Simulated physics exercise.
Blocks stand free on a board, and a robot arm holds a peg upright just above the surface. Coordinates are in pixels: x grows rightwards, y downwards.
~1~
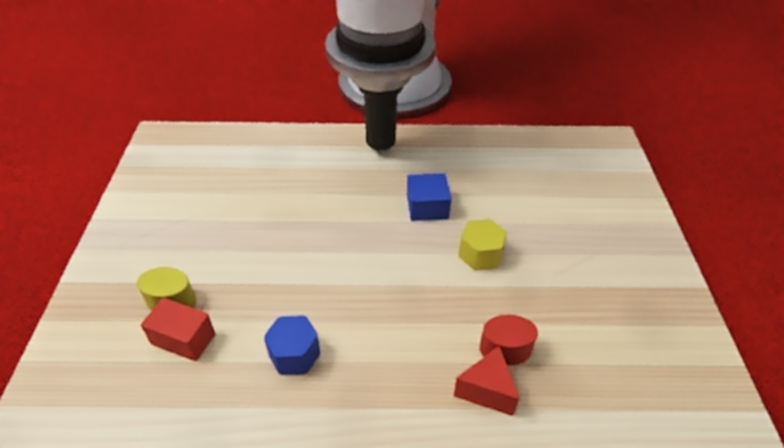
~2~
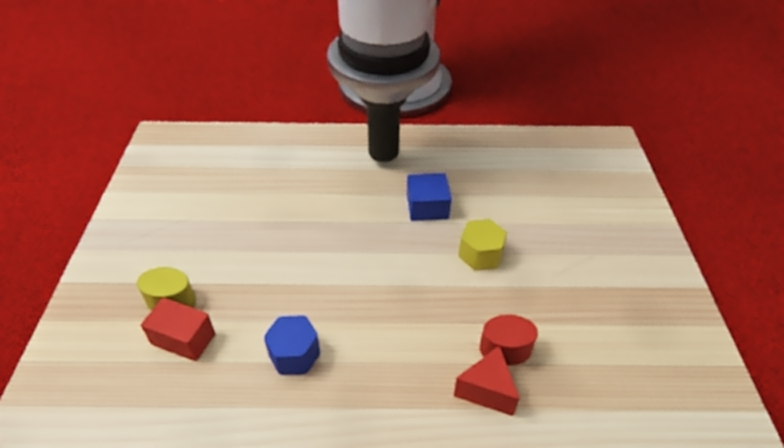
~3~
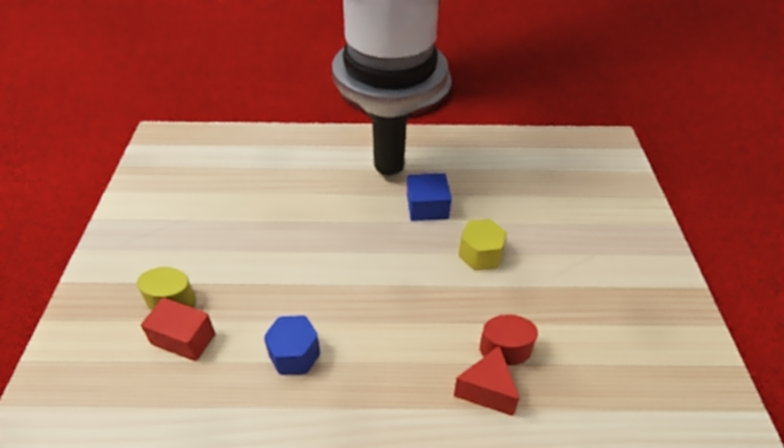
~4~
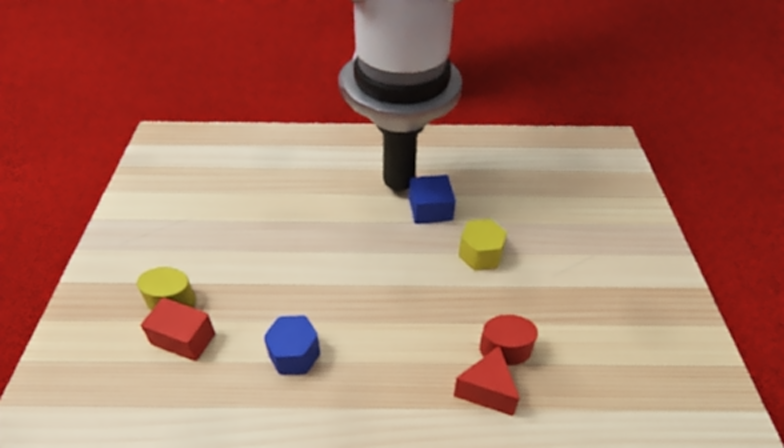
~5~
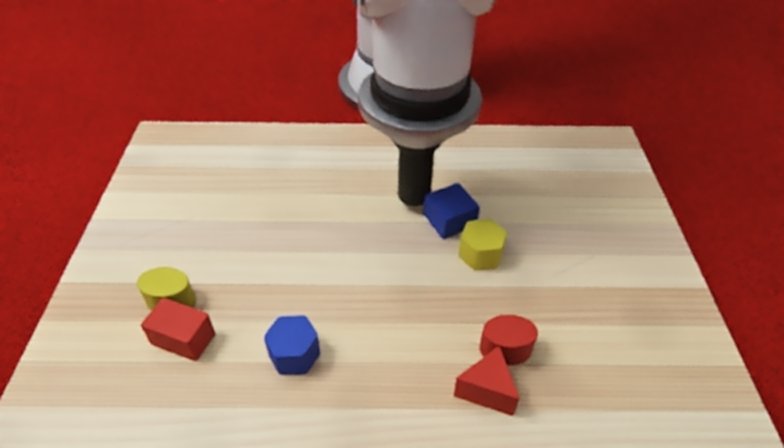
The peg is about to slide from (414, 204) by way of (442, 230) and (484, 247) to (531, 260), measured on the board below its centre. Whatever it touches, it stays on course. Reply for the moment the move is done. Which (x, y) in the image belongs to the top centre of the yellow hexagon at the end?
The answer is (547, 271).
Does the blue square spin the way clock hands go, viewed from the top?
No
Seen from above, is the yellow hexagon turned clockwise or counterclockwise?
Spin direction: Clockwise.
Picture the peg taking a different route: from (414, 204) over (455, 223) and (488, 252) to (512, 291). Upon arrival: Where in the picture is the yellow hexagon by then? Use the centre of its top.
The yellow hexagon ends near (558, 294).
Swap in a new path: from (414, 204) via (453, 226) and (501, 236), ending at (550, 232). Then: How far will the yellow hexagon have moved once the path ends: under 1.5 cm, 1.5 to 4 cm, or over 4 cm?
Distance: More than 4 cm.
What follows on the original path. One third of the way, peg (444, 223); blue square (484, 214), turned 55° anticlockwise; yellow hexagon (512, 248), turned 45° clockwise.
Two thirds of the way, peg (486, 239); blue square (522, 216), turned 80° anticlockwise; yellow hexagon (519, 252), turned 60° clockwise.
At the end, peg (534, 252); blue square (545, 213), turned 125° anticlockwise; yellow hexagon (547, 271), turned 120° clockwise.
